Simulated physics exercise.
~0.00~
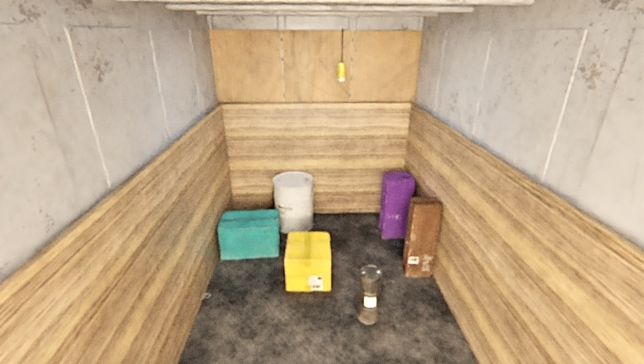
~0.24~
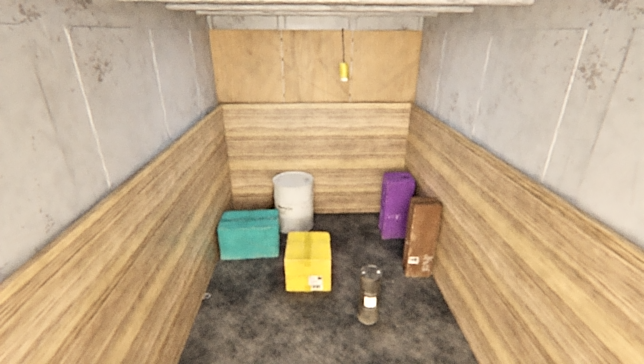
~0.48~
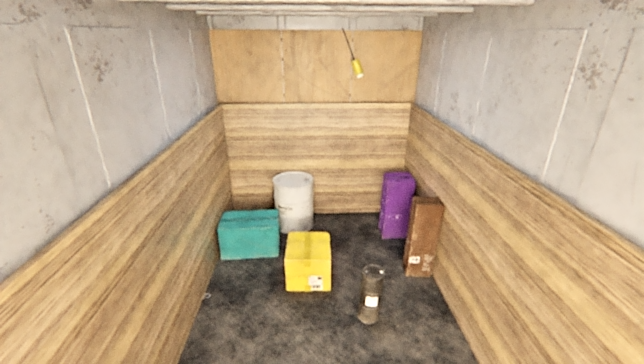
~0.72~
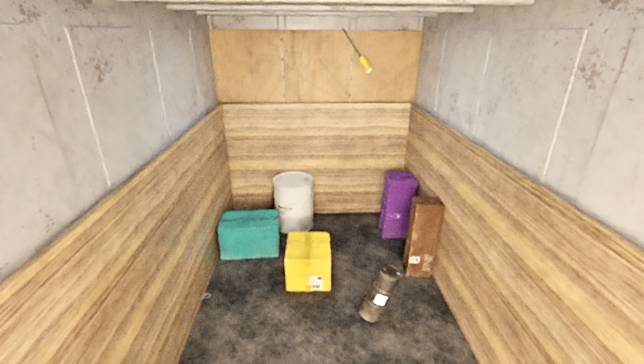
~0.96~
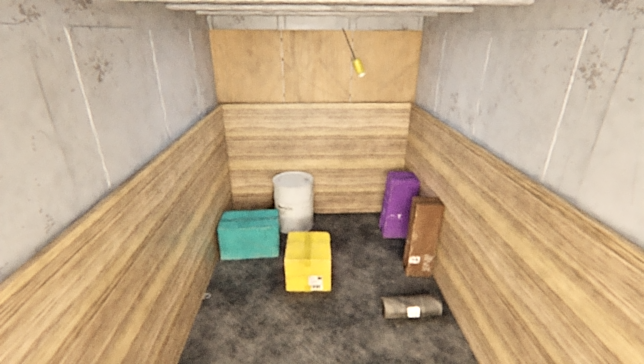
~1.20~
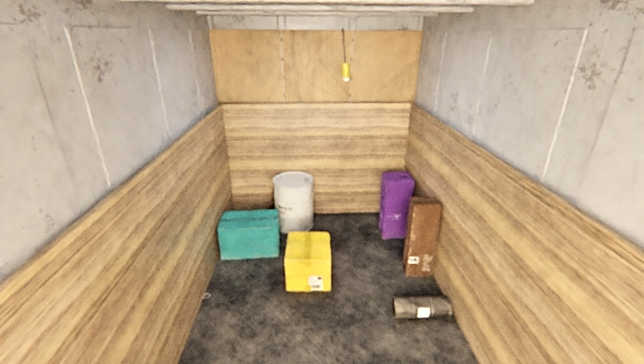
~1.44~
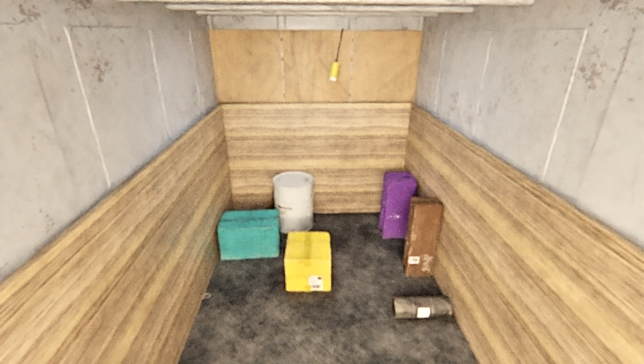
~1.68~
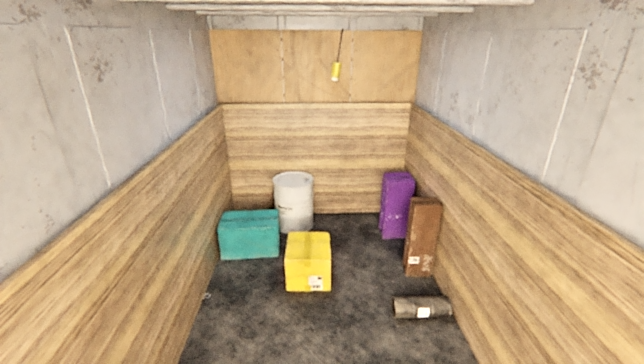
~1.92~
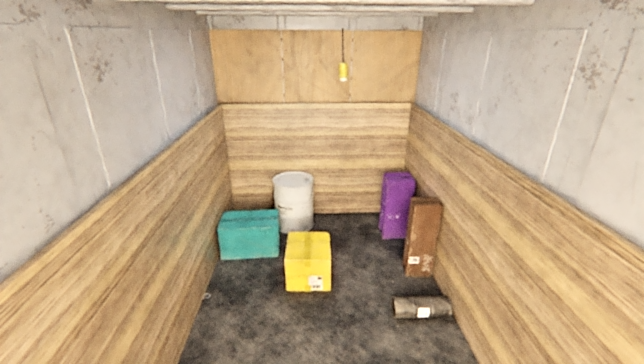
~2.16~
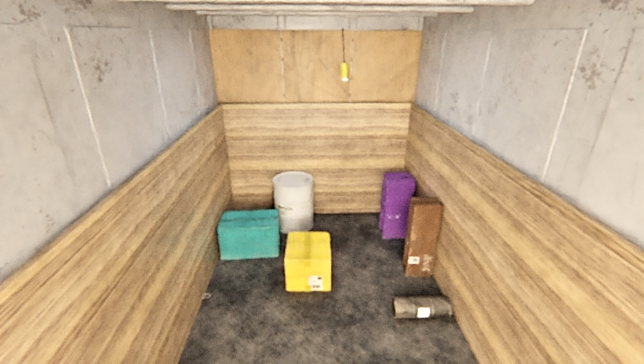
A dark canister tips over to the right and lies still beside the brown box.
